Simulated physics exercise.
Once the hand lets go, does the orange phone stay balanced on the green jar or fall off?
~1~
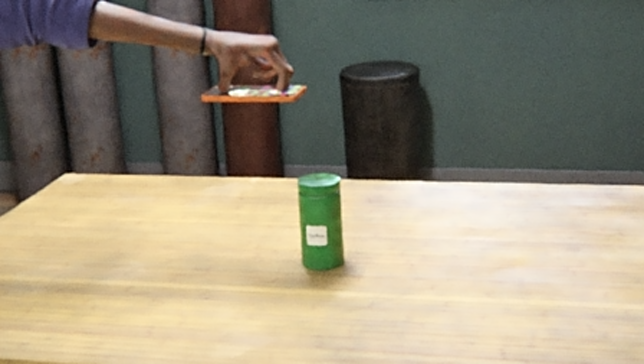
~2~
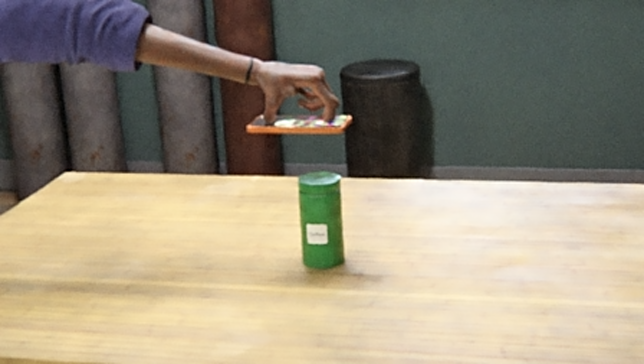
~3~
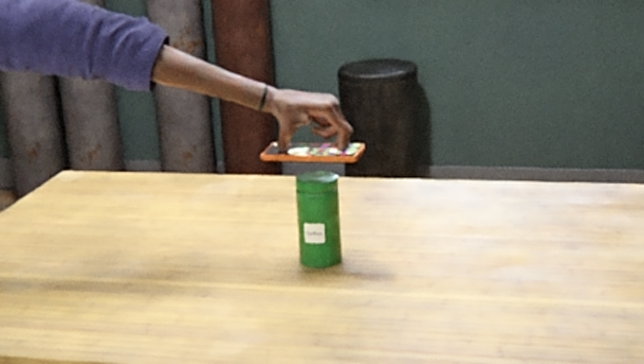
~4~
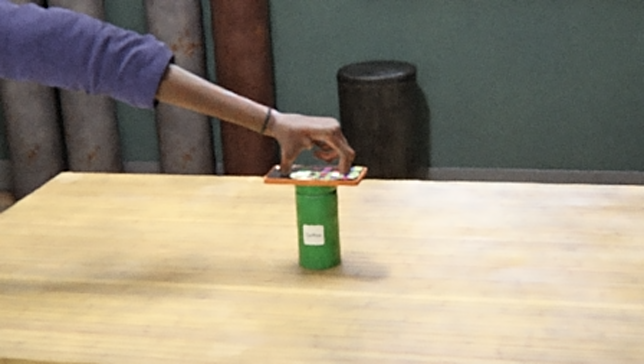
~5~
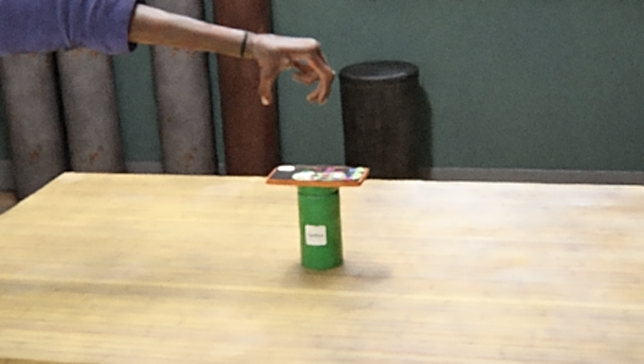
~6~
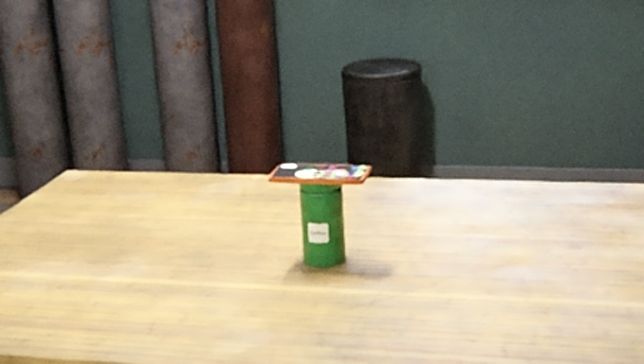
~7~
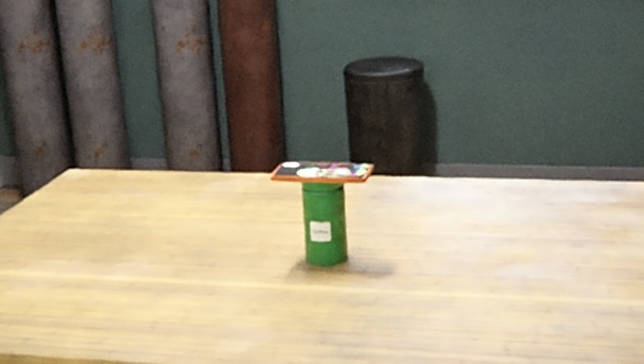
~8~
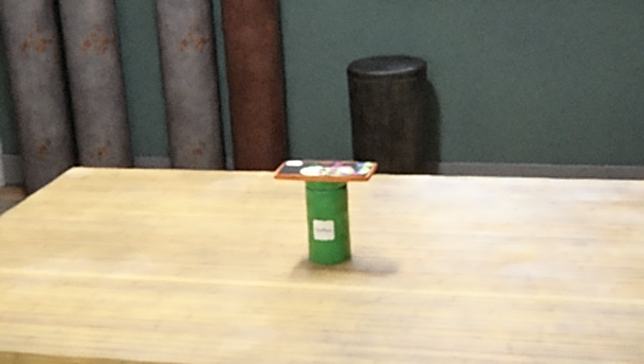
The orange phone stays balanced on top of the green jar after the hand lets go, and the pile stays up.
